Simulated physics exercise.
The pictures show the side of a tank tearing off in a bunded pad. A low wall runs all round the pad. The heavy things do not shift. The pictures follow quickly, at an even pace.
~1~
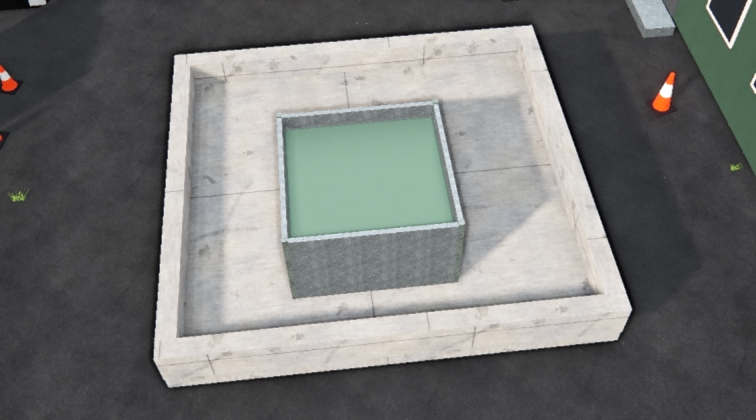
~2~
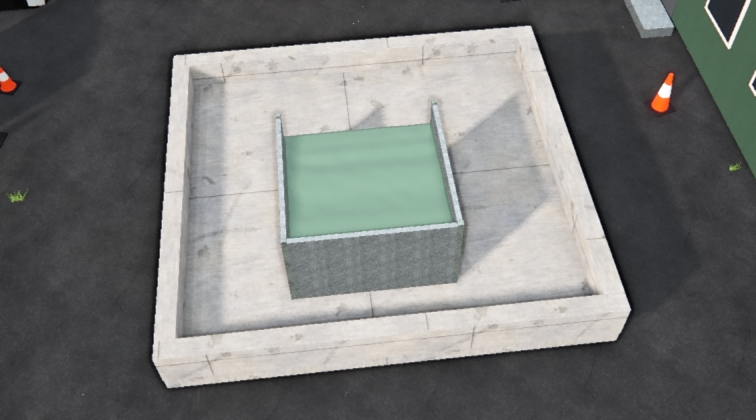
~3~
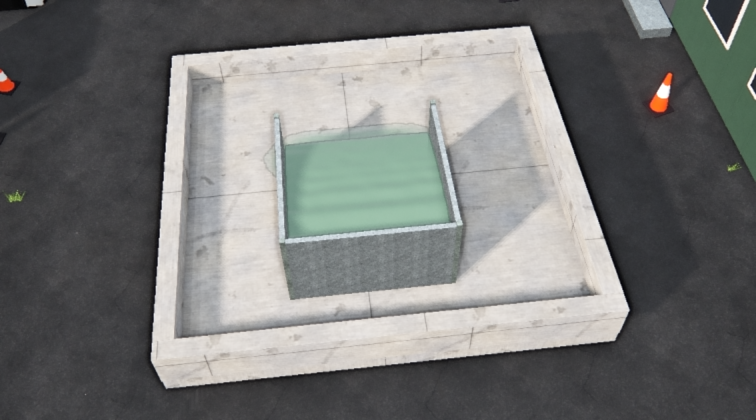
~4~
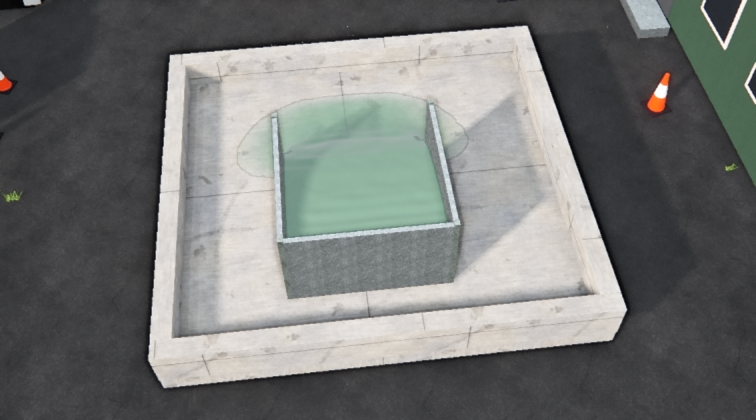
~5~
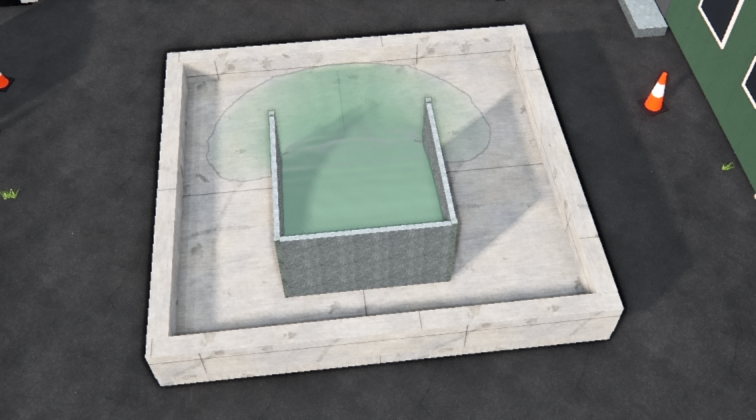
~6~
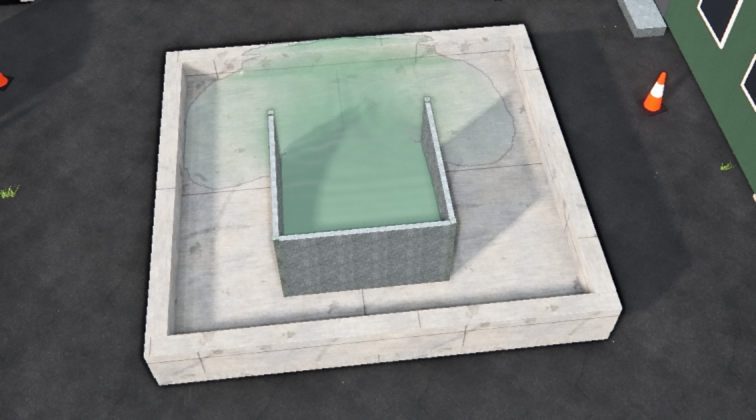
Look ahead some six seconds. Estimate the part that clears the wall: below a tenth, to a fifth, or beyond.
The share lost is between a tenth and a fifth.
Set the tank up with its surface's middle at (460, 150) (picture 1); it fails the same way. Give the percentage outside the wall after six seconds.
Close to 16 %.
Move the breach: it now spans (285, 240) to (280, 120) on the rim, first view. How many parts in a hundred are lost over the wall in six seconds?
I make it 22 per cent.
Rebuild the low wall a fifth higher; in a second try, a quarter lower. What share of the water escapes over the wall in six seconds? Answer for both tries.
In turn 8 and 24 per cent.
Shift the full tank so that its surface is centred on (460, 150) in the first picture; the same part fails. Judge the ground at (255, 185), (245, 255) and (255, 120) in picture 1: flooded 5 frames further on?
As listed: Clear, not flooded, covered.
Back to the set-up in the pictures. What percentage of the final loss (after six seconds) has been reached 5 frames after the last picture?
Roughly 20 per cent.
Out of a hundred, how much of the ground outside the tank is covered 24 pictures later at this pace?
About 100 per cent.
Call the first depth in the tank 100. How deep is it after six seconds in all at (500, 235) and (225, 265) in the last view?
About 20 and 20 per cent.
A moment on, water covers 45 % of the floor; the low wall has let 1 % over.
Next, water covers 50 % of the floor; the low wall has let 3 % over.
Then, water covers 70 % of the floor; the low wall has let 12 % over.
Later, water covers 85 % of the floor; the low wall has let 13 % over.
In the end, water covers 85 % of the floor; the low wall has let 14 % over.
